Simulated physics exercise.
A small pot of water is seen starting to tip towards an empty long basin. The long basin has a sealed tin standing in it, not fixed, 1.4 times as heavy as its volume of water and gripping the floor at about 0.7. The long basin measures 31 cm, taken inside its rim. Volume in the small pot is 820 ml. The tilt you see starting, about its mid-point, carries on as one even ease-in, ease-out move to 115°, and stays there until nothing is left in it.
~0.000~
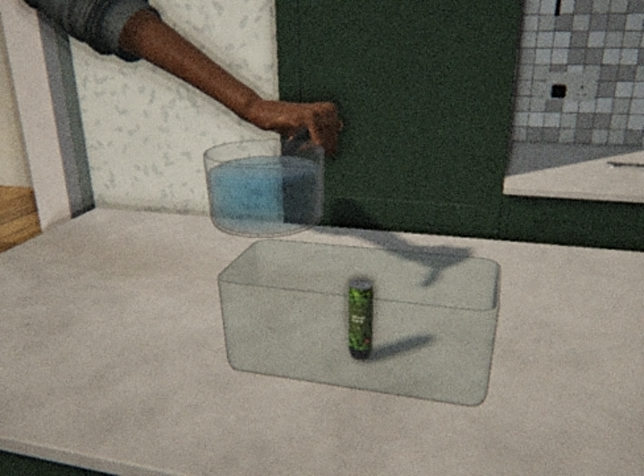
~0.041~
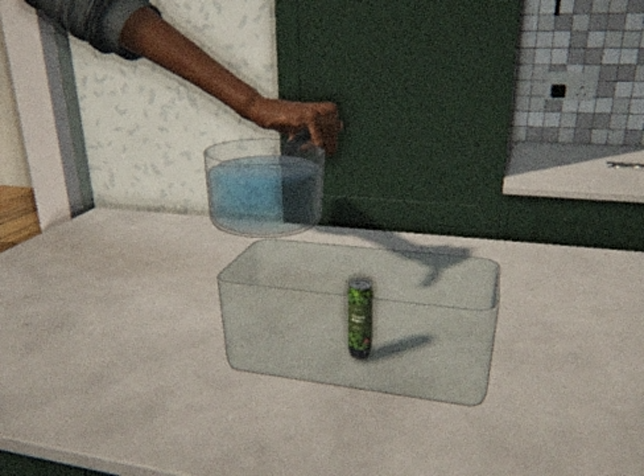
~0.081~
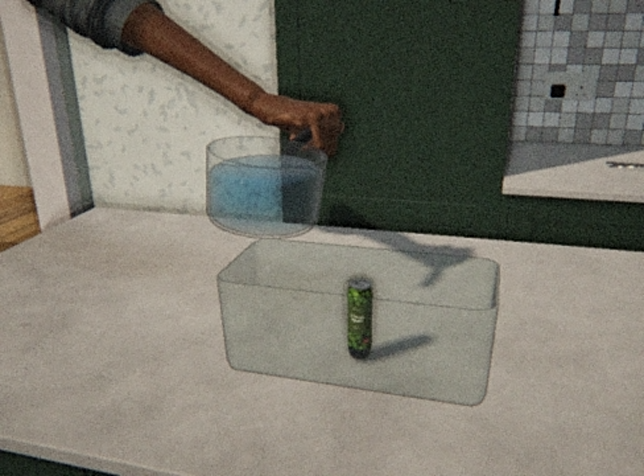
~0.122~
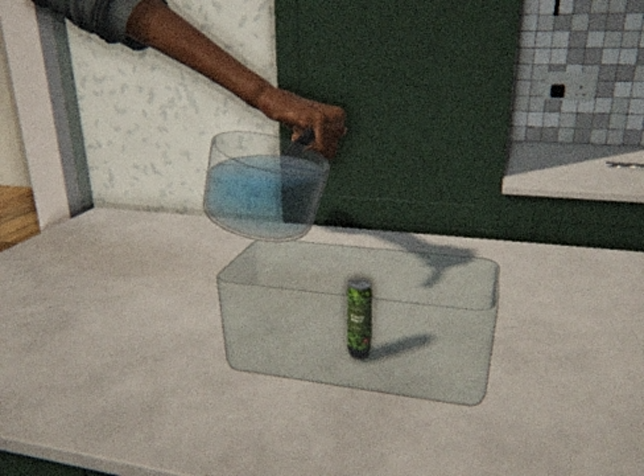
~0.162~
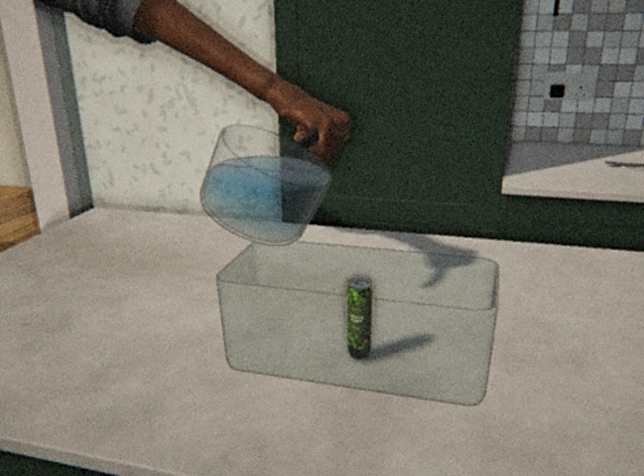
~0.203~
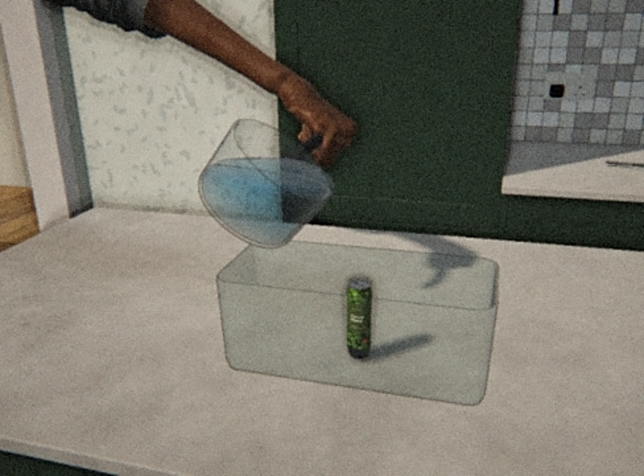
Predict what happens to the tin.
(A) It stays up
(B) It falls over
B.
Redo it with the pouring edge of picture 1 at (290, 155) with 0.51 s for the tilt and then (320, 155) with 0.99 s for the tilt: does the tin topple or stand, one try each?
Trial 1 - tin tips; trial 2 - tin stays standing.
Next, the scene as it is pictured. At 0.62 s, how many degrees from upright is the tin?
Near 10 degrees.
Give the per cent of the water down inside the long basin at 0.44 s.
Close to 52 in a hundred.
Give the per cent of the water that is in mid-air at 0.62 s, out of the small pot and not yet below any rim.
About 3 percent.
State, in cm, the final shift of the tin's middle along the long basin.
In the end the tin's centre has shifted about 8.0 centimetres.
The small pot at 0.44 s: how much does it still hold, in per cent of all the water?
Roughly 24 percent.
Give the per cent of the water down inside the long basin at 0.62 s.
Near 94 in a hundred.
By 0.44 s the tilt is 110° and 24 per cent is still to pour; the tin stands where it began.
By 0.62 s the tilt is 115° and 3 per cent is still to pour; the tin leans 8°.
By 0.81 s the tilt is 115° and 0 per cent is still to pour; the tin leans 30°.
By 1.01 s the tilt is 115° and 0 per cent is still to pour; the tin lies on its side.
At rest the tin lies on its side.
